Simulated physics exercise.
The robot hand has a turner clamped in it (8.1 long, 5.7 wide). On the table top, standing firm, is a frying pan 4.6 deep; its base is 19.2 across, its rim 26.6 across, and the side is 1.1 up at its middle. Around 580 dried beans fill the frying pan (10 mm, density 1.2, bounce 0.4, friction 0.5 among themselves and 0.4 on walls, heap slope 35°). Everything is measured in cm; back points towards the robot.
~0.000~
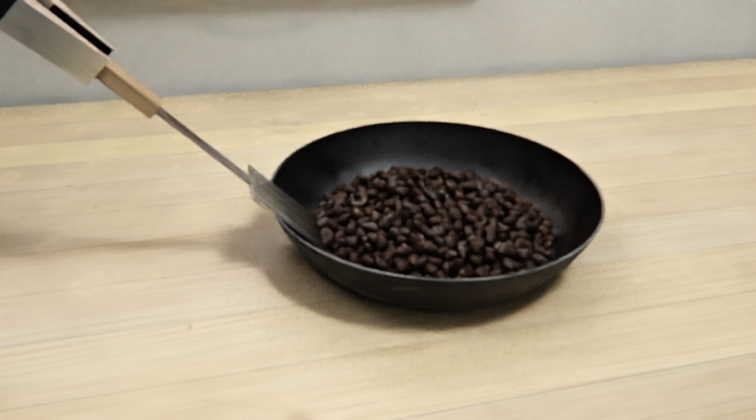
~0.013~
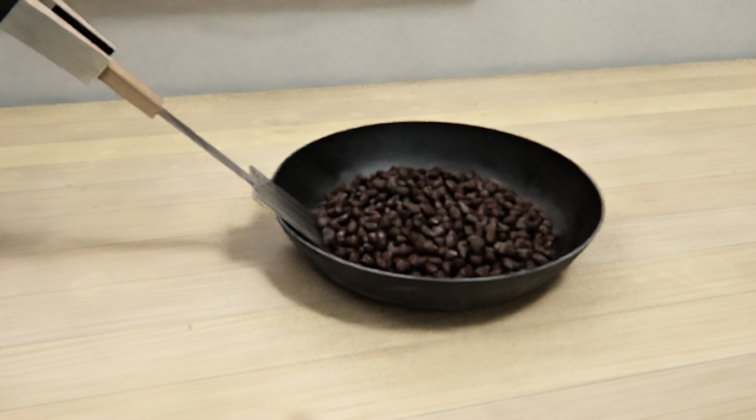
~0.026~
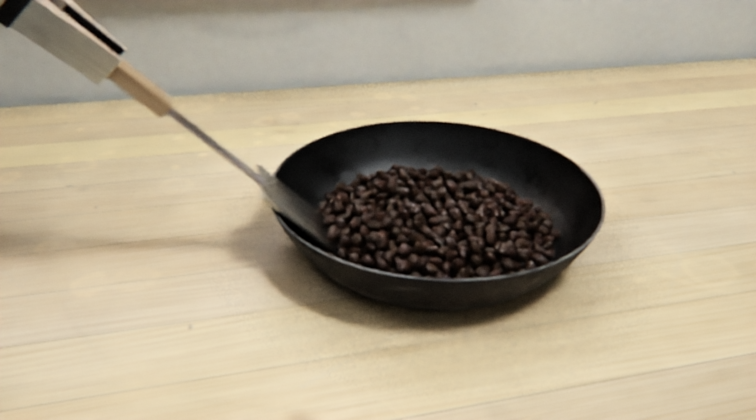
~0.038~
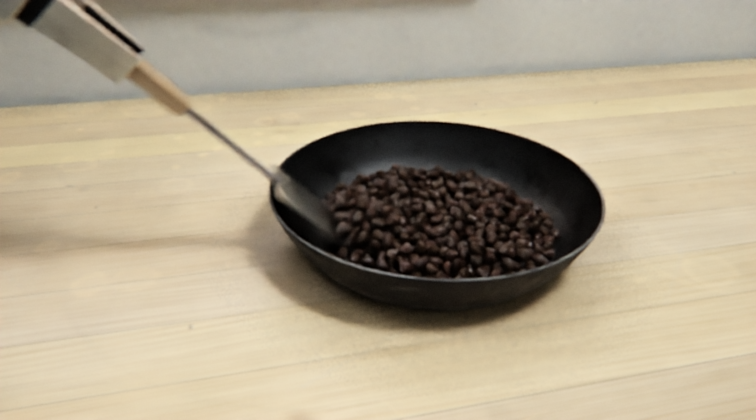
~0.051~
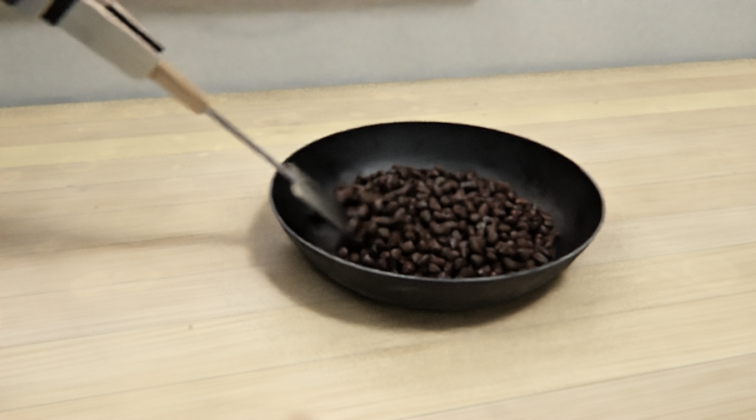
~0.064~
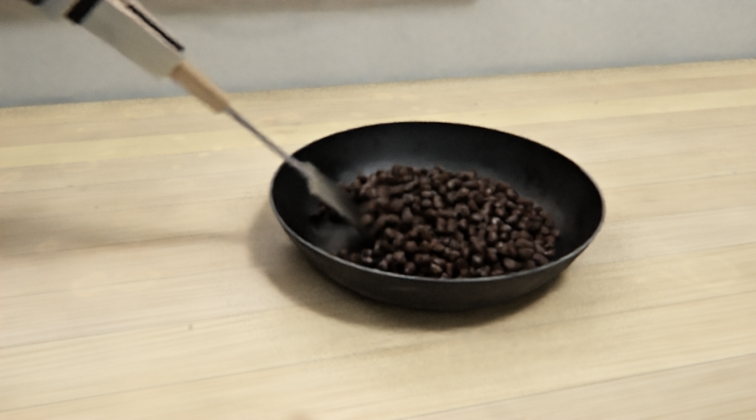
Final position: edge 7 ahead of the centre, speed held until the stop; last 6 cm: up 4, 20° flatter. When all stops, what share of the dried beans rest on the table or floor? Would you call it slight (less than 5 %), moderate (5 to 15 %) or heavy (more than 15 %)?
I would call it moderate, 5 to 15 %.
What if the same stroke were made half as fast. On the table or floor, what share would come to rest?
About 0 %.
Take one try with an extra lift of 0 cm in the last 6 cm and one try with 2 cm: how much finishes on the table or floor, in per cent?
I'd say close to 0 percent for the first and close to 0 percent for the second.
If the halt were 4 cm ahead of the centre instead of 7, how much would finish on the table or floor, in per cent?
Then the share is near 5 in a hundred.
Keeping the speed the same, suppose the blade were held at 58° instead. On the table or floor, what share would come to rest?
My guess is close to 5 per cent.
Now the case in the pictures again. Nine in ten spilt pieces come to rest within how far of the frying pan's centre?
I reckon it's some 40 centimetres.
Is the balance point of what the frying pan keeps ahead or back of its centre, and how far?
Forward offset: Roughly 3.0 cm.
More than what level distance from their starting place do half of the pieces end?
I'd guess close to 2 centimetres.
After 0.10 s, sloping 47°, highest piece 5 above the table; 580 in the frying pan.
After 0.14 s, sloping 40°, highest piece 6 above the table; 580 in the frying pan.
After 0.36 s, sloping 27°, highest piece 6 above the table; 530 in the frying pan, 48 on the table or floor, 2 on the blade or in flight.
After 1.41 s, sloping 27°, highest piece 5 above the table; 530 in the frying pan, 50 on the table or floor.
In the end, 530 in the frying pan, 50 on the table or floor. That is 9 % on the table or floor.
